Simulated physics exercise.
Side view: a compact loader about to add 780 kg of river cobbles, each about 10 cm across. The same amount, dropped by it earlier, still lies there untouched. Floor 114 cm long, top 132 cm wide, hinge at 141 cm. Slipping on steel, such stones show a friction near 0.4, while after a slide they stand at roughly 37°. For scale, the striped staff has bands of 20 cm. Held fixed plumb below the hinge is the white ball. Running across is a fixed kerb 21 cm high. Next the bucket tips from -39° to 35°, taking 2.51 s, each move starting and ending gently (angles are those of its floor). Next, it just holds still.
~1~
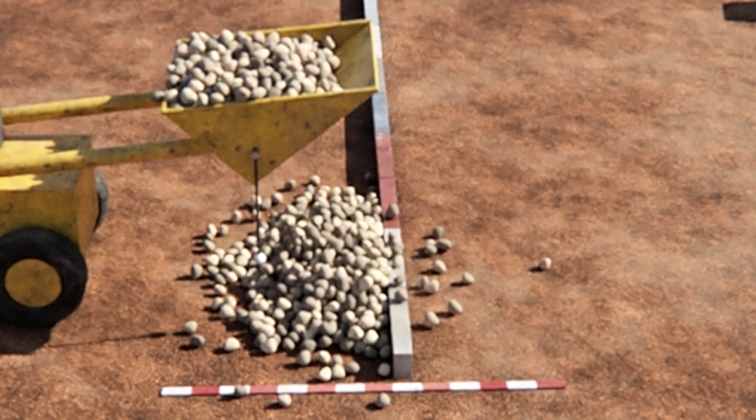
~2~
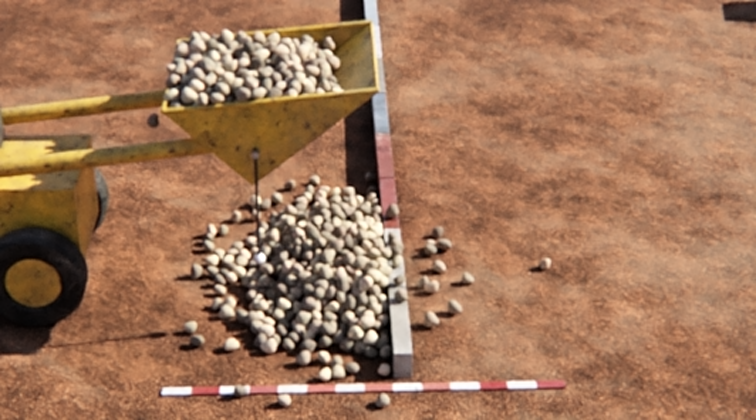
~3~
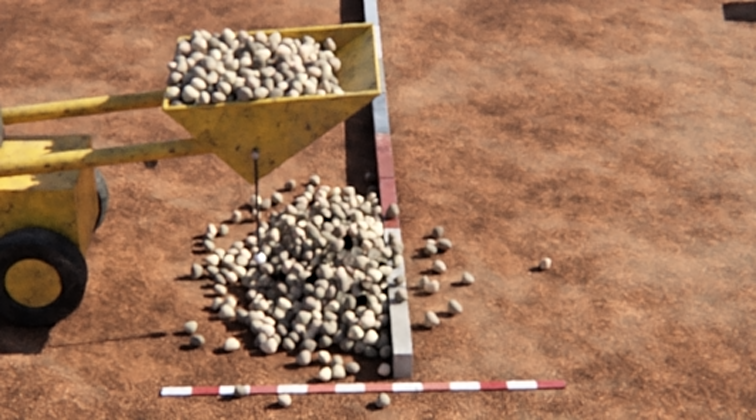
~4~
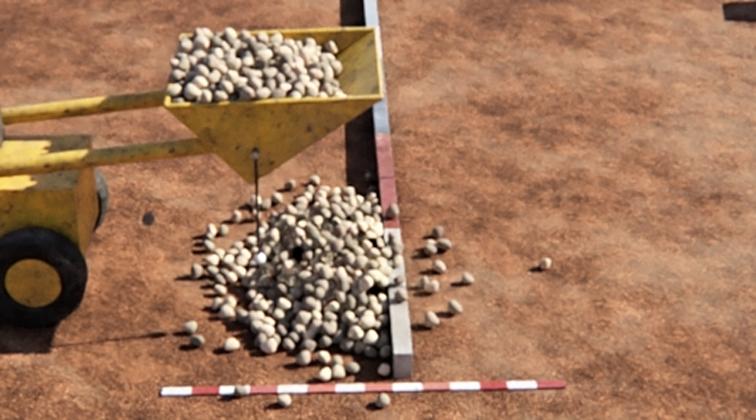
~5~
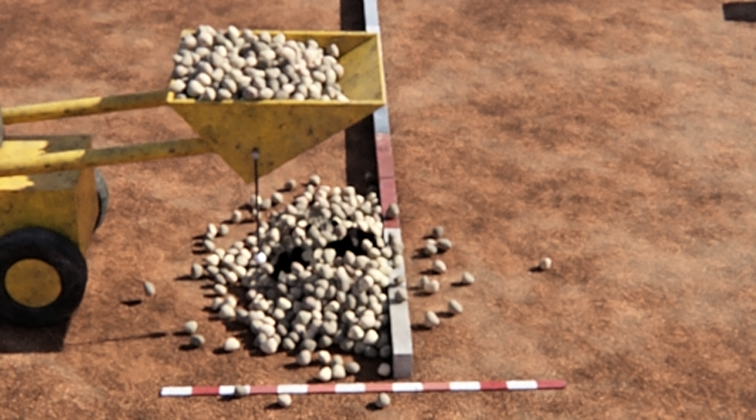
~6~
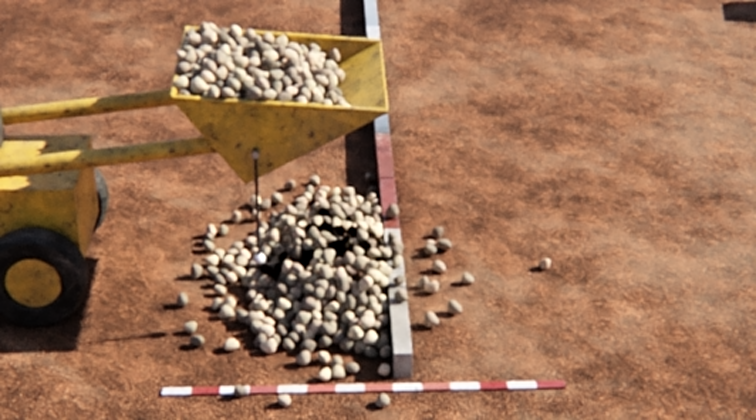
A yellow loader's stone-filled bucket tipped slightly down to the right above a pile of pale stones by a kerb, while one stone dropped on the left and dark gaps appeared in the pile.
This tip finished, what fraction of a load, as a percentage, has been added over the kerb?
About 87 per cent of a load.
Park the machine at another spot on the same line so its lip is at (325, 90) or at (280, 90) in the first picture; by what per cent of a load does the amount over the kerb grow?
35 % and 5 %.
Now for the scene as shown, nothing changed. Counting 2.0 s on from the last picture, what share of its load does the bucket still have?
About 25 per cent is held.
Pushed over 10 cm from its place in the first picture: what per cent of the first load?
About 5 %.
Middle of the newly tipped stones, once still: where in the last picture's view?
Centre: Approx. (450, 263).
Then, 1.3 s after the last picture the floor is at 23°; in per cent of one load, 94 in the bucket, 105 on this side of the kerb, 2 over the kerb; the foremost stones are at (455, 260).
Then, 2.0 s after the last picture the floor is at 35°; in per cent of one load, 26 in the bucket, 124 on this side of the kerb, 50 over the kerb; the foremost stones are at (542, 287).
Then, 2.4 s after the last picture the floor is at 35°; in per cent of one load, 4 in the bucket, 123 on this side of the kerb, 73 over the kerb; the foremost stones are at (587, 280).
Then, 5.2 s after the last picture the floor is at 35°; in per cent of one load, 0 in the bucket, 111 on this side of the kerb, 89 over the kerb; the foremost stones are at (644, 259). Net gain over the kerb, 87.
